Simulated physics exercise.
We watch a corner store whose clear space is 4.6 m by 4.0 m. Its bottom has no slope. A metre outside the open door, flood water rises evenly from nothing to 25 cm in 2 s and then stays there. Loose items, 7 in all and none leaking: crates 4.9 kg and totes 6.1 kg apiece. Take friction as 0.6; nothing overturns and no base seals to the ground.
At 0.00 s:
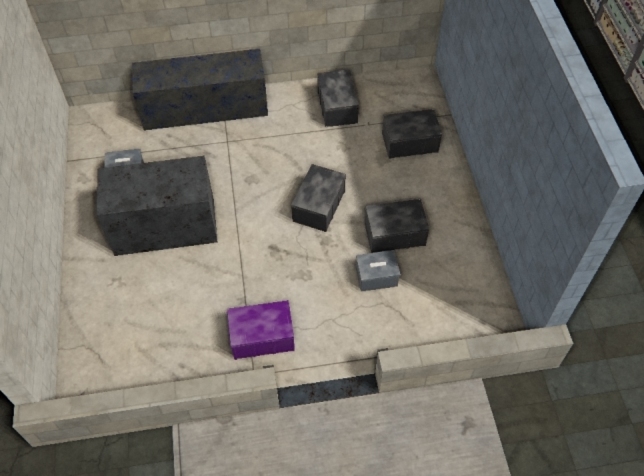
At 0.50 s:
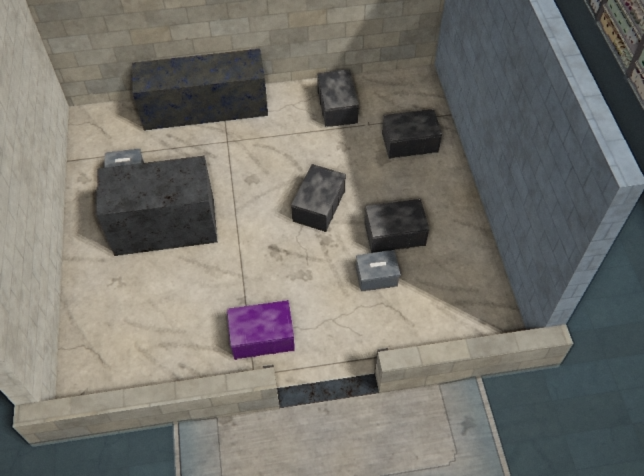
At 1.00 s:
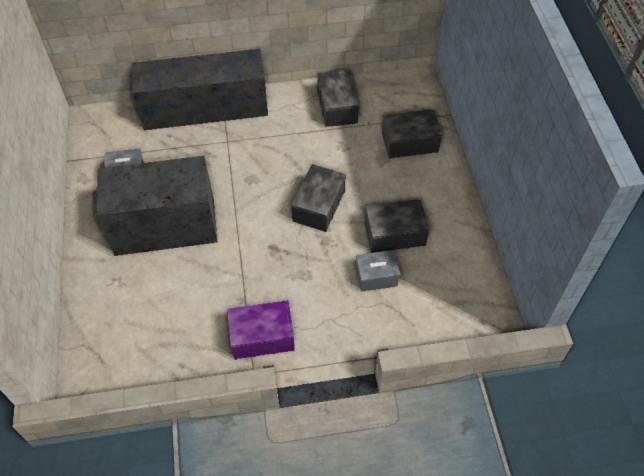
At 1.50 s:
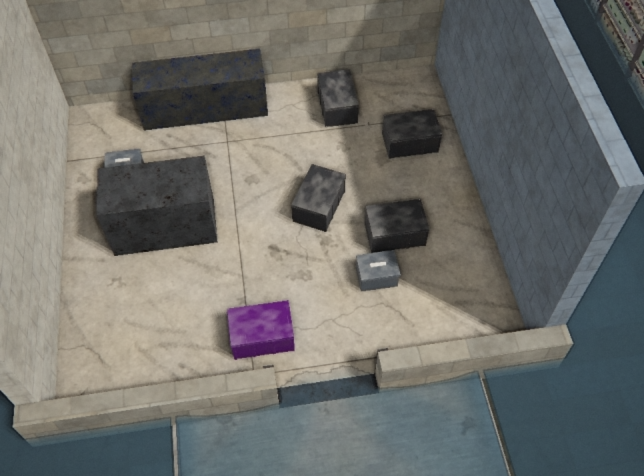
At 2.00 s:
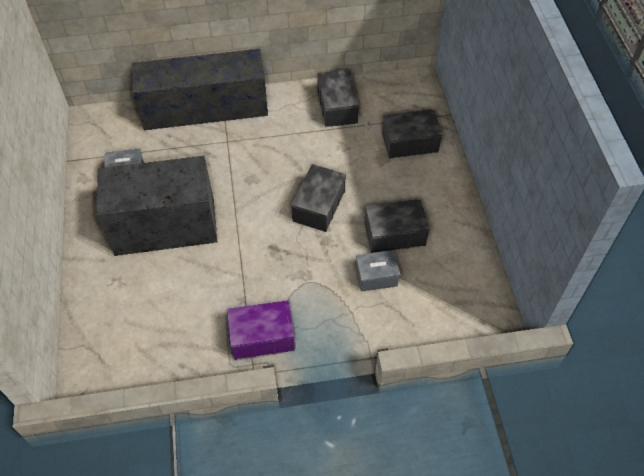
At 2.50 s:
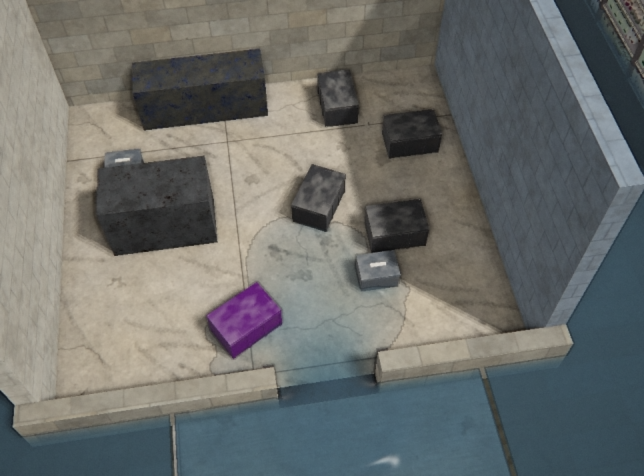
In a small walled store room with dark crates and grey totes, water rises outside the open doorway and spreads across the floor, and the purple crate near the entrance turns and shifts slightly to the left.
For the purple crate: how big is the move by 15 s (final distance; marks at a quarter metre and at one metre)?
The purple crate slides a little.
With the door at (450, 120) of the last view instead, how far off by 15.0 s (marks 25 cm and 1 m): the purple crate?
Then the purple crate travels far.
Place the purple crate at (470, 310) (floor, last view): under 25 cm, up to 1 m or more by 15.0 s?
It ends far away.
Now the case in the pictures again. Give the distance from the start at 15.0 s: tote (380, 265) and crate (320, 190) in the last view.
In that order: 120 cm, 200 cm.
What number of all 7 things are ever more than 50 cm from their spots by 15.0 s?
7 of them.
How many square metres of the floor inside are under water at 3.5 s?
Some 9.0 m2.
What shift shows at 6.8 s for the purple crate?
Roughly 150 cm by then.
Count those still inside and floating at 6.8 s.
I count 6.
After 3.5 s the purple crate is near (161, 276), 1.1 m from its start, aground; 0 afloat.
After 6.8 s the purple crate is near (99, 365), 1.5 m from its start, afloat; 6 afloat.
After 11.0 s the purple crate is near (170, 254), 1.2 m from its start, afloat; 7 afloat.
After 15.0 s the purple crate is near (233, 282), 0.5 m from its start, afloat; 7 afloat.
